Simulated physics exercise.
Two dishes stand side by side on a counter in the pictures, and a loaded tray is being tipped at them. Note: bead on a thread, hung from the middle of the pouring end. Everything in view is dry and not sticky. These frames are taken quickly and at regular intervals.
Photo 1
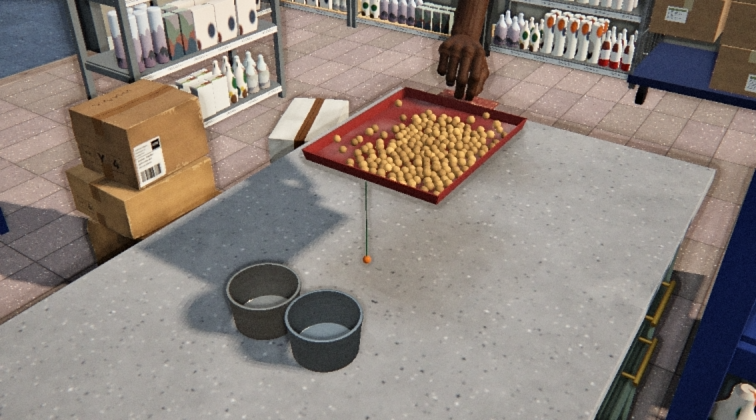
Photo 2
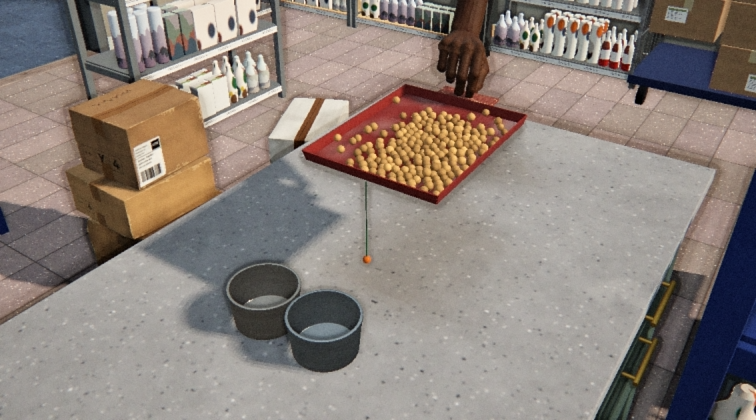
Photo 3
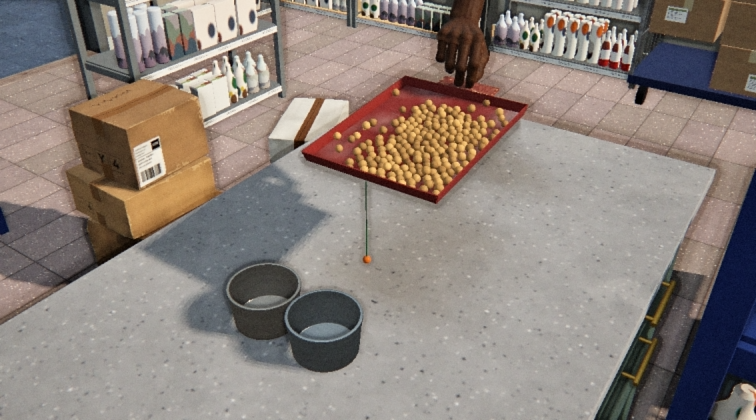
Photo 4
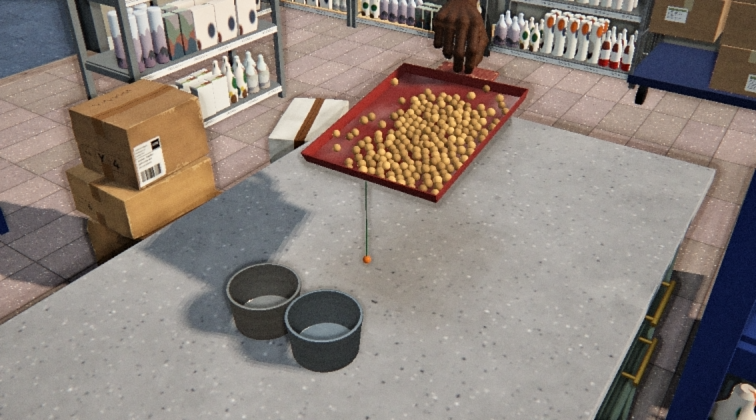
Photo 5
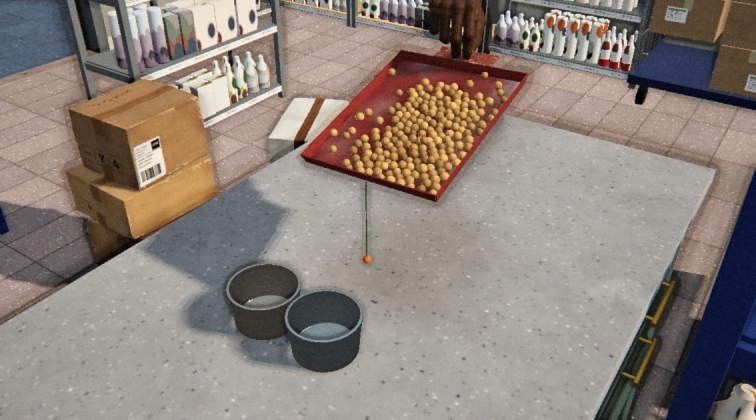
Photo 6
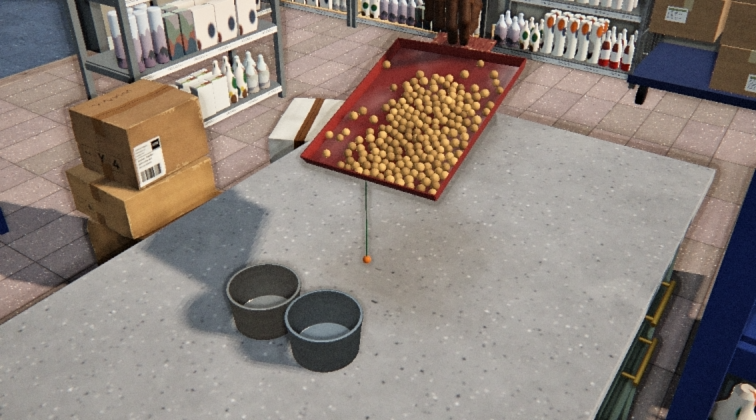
The clip shows a hand at the far end of a red tray of round wooden beads above two dark dishes on a counter; the tray tilts gradually steeper, its far end rising, and the beads begin shifting within it.
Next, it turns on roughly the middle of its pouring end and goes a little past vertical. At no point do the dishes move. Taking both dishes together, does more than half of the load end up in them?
No.
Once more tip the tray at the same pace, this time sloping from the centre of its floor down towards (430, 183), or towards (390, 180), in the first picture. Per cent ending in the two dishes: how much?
Close to 0 percent first and close to 10 percent second.
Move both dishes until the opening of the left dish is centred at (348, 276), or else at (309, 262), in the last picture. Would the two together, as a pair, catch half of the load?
The first place gets a lesser share, the second the greater share.
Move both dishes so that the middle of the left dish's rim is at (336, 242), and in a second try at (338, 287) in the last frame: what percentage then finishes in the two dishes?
0% for the first placement, 50% for the second.
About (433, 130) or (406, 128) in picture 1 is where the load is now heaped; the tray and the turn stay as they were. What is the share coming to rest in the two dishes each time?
It would be roughly 20 per cent for the first and roughly 20 per cent for the second.
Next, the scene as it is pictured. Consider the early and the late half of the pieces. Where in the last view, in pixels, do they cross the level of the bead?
Around (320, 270) first; around (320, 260) second.
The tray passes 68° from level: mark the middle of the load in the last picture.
The middle of the pieces lands at roughly (354, 168).
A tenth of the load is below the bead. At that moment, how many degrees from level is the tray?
About 70 degrees.
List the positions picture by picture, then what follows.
Corners of the pouring end at (306, 149) and (437, 194), level; middle of the load at (425, 150), round wooden beads; left dish at (241, 318); right dish at (301, 350); bead on its thread at (367, 260), in the first frame.
Corners of the pouring end at (306, 150) and (437, 194), level; middle of the load at (425, 149), in the second frame.
Corners of the pouring end at (305, 150) and (436, 193), tipped barely, lowest at the left corner; middle of the load at (425, 145), in the third frame.
Corners of the pouring end at (305, 152) and (435, 193), tipped a little, lowest at the left corner; middle of the load at (424, 139), in the fourth frame.
Corners of the pouring end at (304, 153) and (435, 193), tipped clearly, lowest at the left corner; middle of the load at (422, 134), a stray few on the move, in the fifth frame.
Corners of the pouring end at (304, 155) and (434, 193), tipped clearly, lowest at the left corner; middle of the load at (417, 133), most on the move; left dish at (241, 318); right dish at (301, 350), in the sixth frame.
Soon, tray tipped steeply; about two thirds on the tray; a stray few in the right dish; a small part outside both; about a quarter in the air.
A while on, tray tipped past a quarter turn; a stray few on the tray; a small part in the right dish; a small part in the left dish; about two thirds outside both; a small part in the air.
Towards the end, tray tipped past a quarter turn; a small part in the right dish; a small part in the left dish; most outside both.
Finally, tray tipped past a quarter turn; a small part in the right dish; a small part in the left dish; most outside both.
